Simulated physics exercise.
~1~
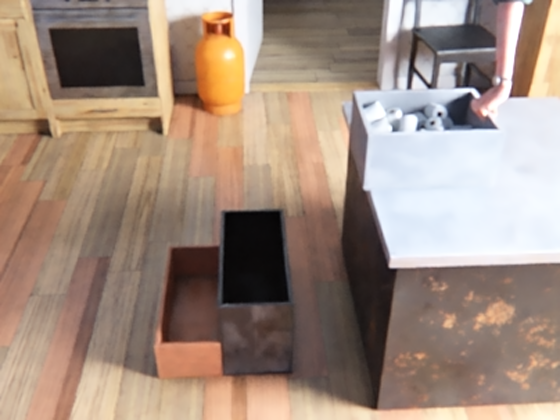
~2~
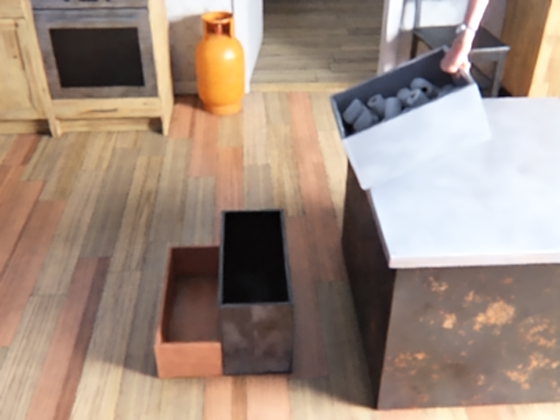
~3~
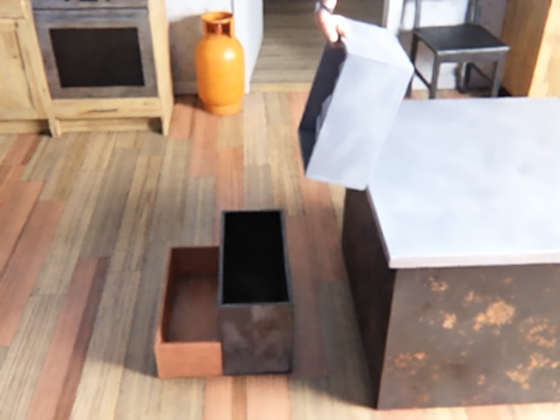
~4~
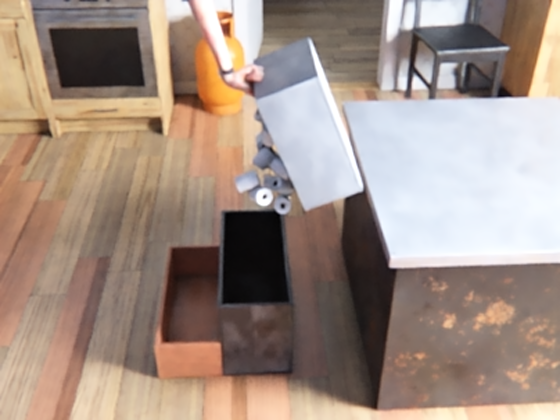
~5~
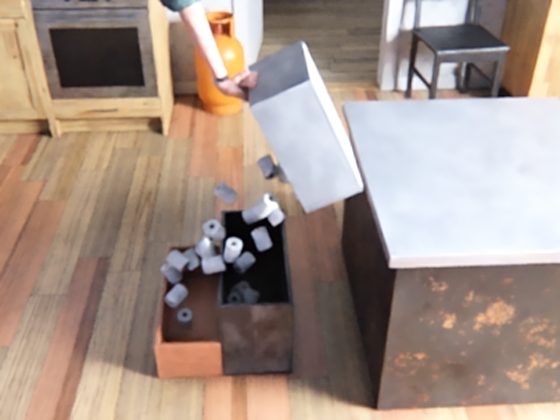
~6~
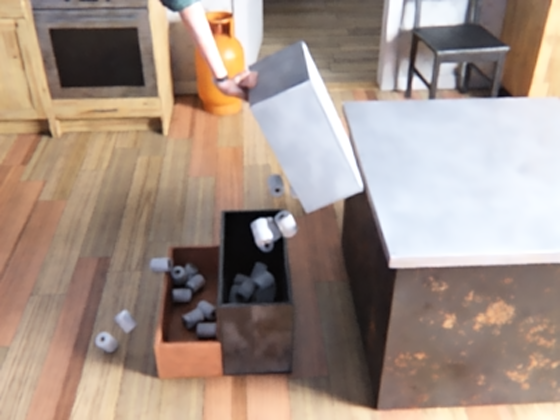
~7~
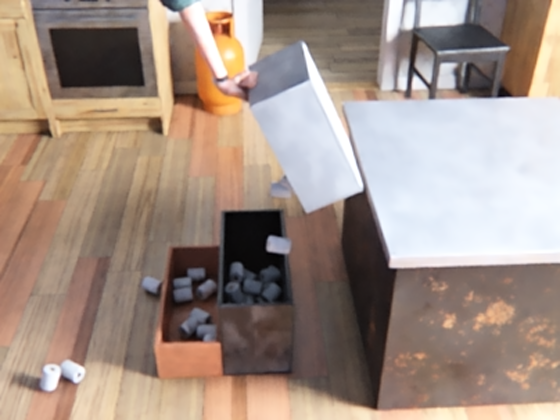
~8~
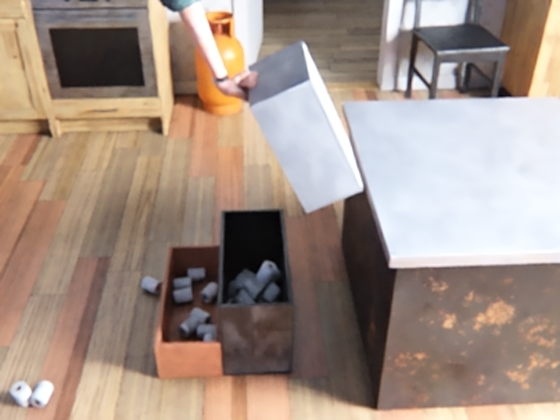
At the start, a grey tote filled with small grey rolls sits at the end of a bench, a hand at its rim, while a black trough and an orange tub stand empty on the wooden floor. The hand tilts the tote up and swings it left over the bench's edge. As it tips past upright, rolls tumble out toward the trough. They scatter into both containers, and a couple bounce over to the left onto the floor. The last few drop out, leaving the most in the black trough, fewer in the orange tub, and a few on the floor beyond.
